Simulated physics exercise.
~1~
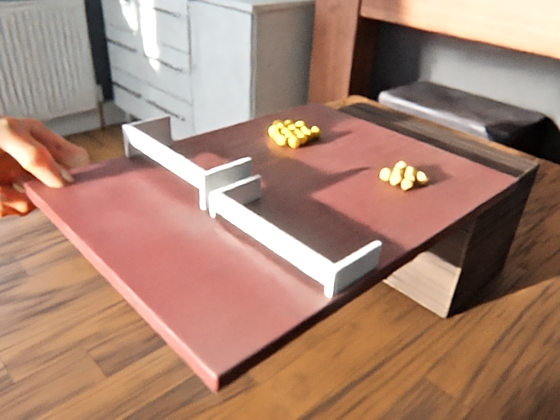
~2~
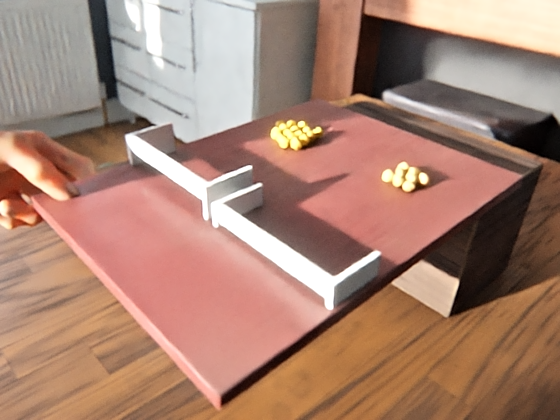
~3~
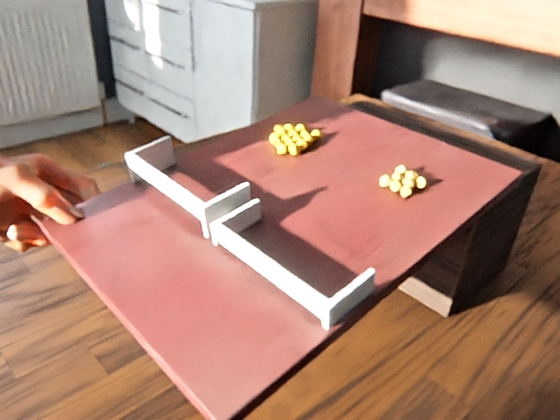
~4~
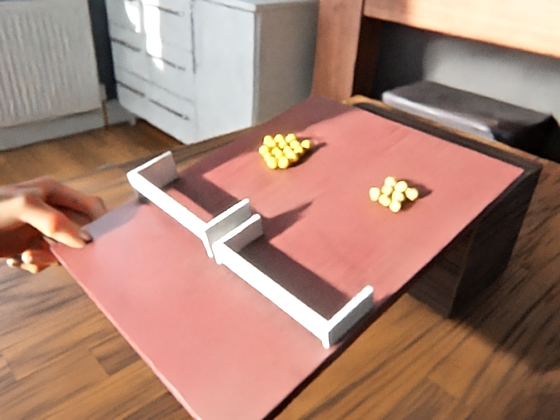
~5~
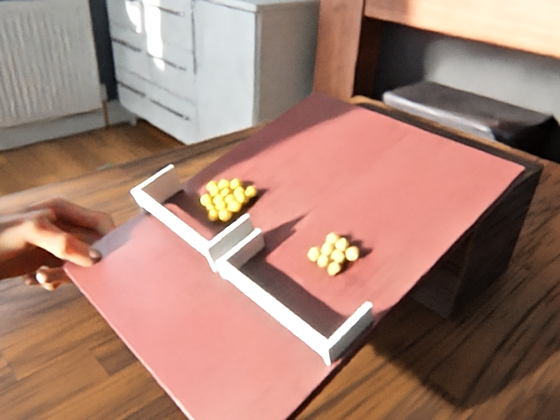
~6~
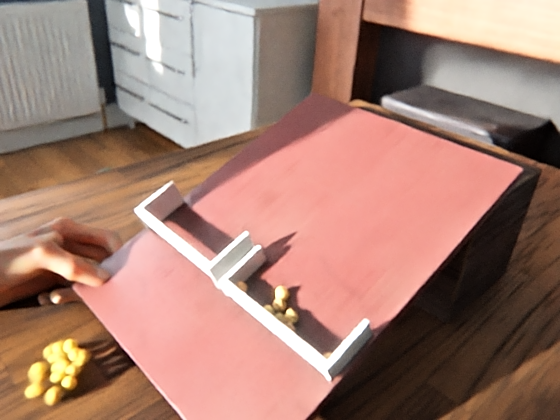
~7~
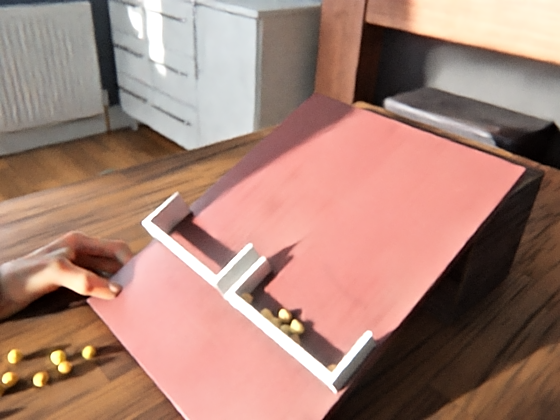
A hand lowers a red board's end; one yellow batch escapes, the other stays behind a white strip.
